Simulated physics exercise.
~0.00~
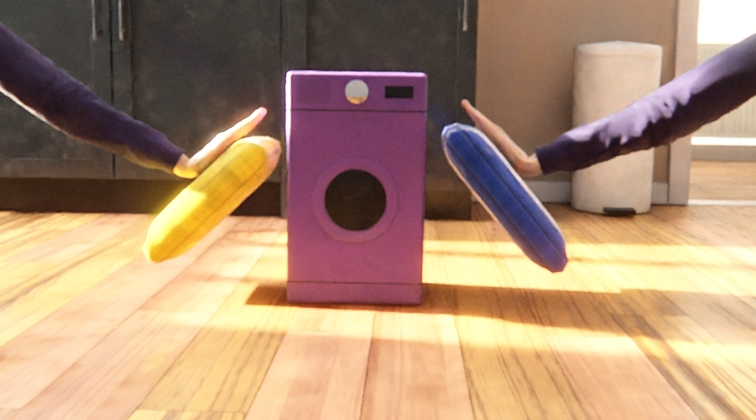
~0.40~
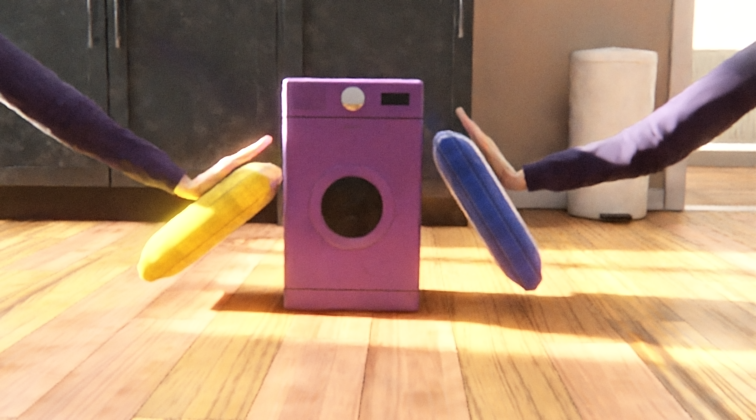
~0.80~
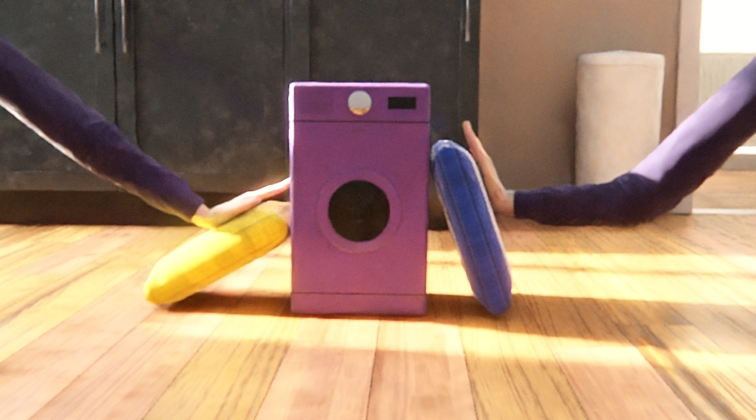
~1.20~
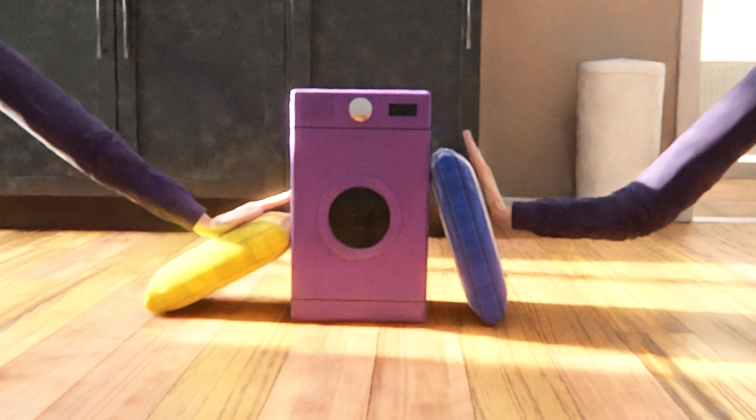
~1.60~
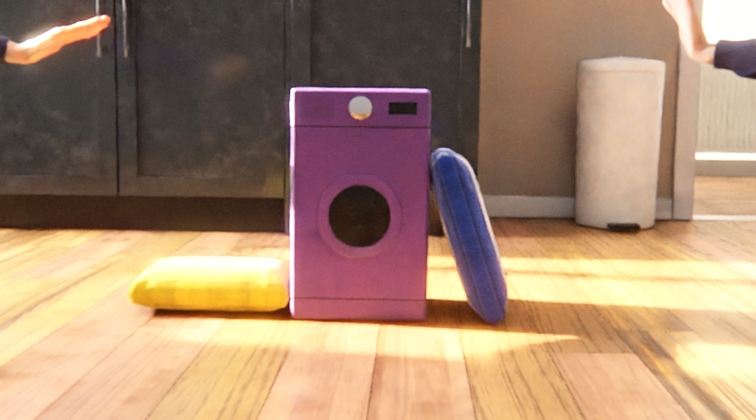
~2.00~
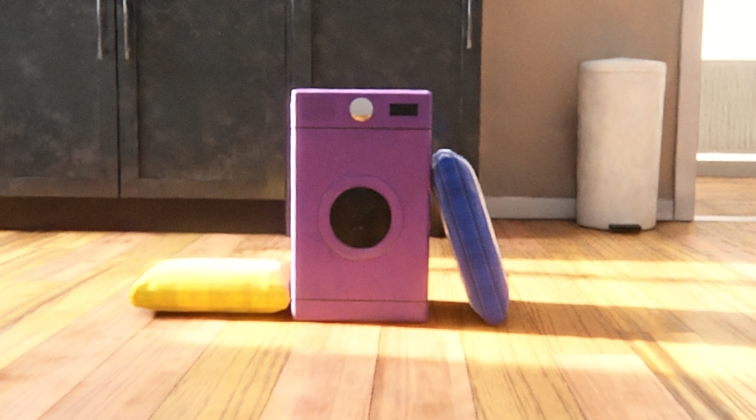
The clip opens on a purple toy-like washing machine standing on a sunlit wooden floor, with two dark-sleeved arms holding a yellow soft bag at its left and a blue cushion at its right. The hands lower both and bring them in against the machine's sides, the yellow bag at a low slant and the blue cushion nearly upright. Then the hands let go and draw back toward the edges of the view. The yellow bag drops flat onto the floor beside the machine, while the blue cushion stays leaning against the right side, and both rest there with the arms gone.
